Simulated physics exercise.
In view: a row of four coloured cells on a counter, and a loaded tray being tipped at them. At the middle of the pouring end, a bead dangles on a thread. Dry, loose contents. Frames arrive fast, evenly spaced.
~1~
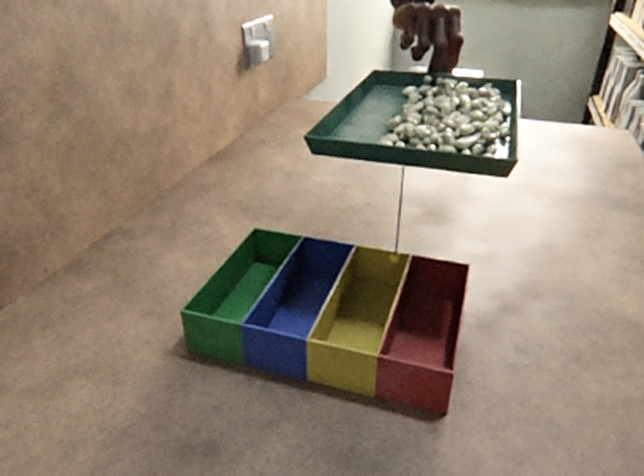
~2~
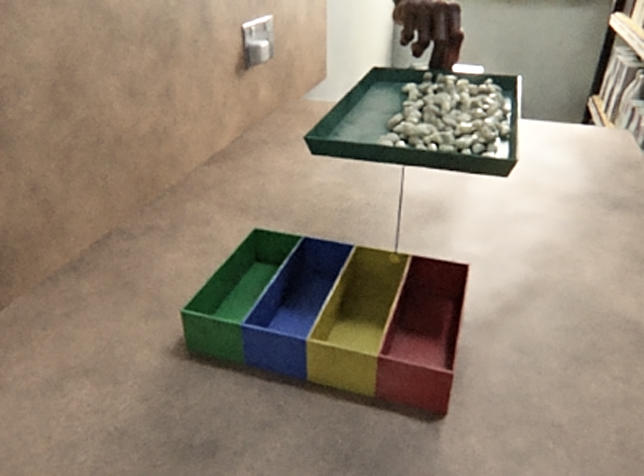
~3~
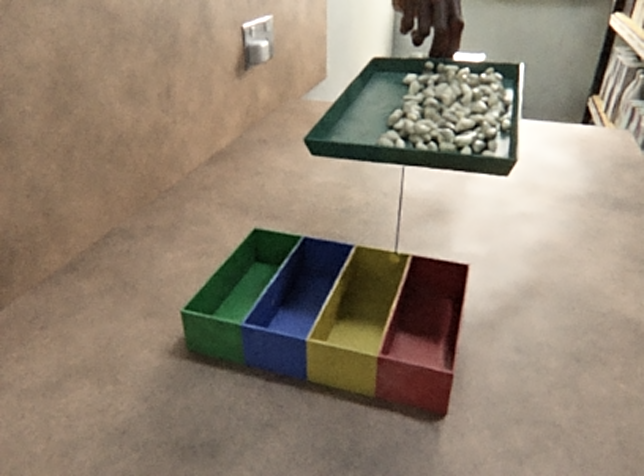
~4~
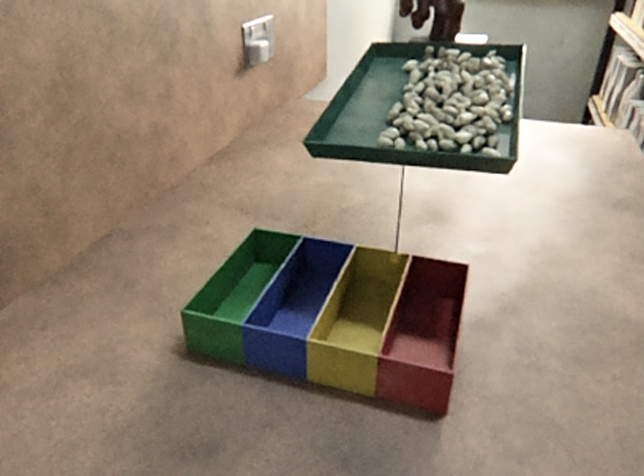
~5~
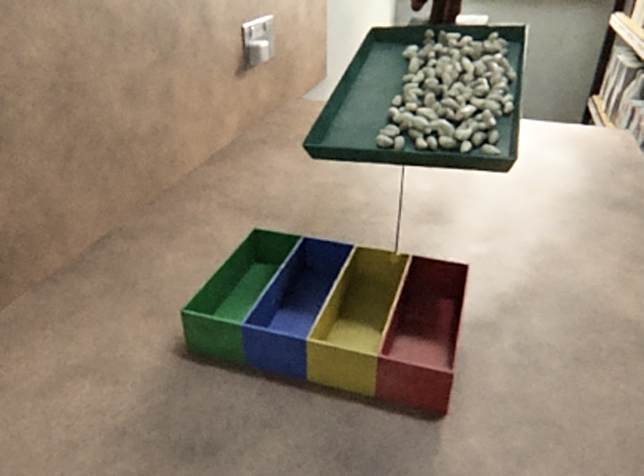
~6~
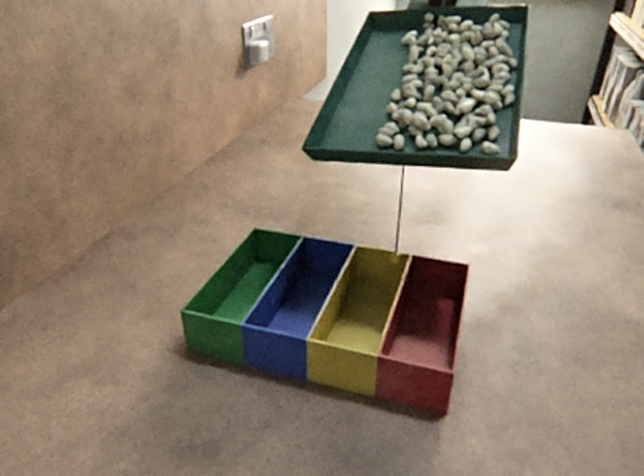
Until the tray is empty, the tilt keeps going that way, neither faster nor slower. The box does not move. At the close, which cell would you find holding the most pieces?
You would find the most in the blue cell.
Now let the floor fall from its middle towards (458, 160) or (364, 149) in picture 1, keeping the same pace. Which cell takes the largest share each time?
Try 1 - that red cell. Try 2 - the blue cell.
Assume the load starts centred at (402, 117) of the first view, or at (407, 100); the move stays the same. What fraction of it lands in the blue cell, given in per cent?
Respectively 50 and 40 in a hundred.
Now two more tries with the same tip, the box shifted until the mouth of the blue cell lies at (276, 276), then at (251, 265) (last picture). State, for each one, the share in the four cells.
First about 100, then 90 per cent.
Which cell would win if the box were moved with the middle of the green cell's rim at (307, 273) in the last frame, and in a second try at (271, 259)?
The green one; the cell in blue.
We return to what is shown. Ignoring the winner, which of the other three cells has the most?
Rank 2: The yellow one.
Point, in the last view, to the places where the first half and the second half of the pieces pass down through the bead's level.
About (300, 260) to begin with, then about (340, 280).
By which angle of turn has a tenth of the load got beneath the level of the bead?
Somewhere near 90°.
Soon after the last picture, tray tipped steeply; nearly all on the tray; a stray few falling or outside the box.
A little later, tray tipped past a quarter turn; about a quarter on the tray; about a quarter in the blue cell; a small part in the yellow cell; a small part in the green cell; a stray few in the red cell; about a quarter falling or outside the box.
Later still, tray tipped past a quarter turn; about half in the blue cell; about a third in the yellow cell; a small part in the green cell; a small part in the red cell; a stray few falling or outside the box.
At rest, tray tipped past a quarter turn; about half in the blue cell; about a third in the yellow cell; a small part in the green cell; a small part in the red cell; a stray few outside the box.
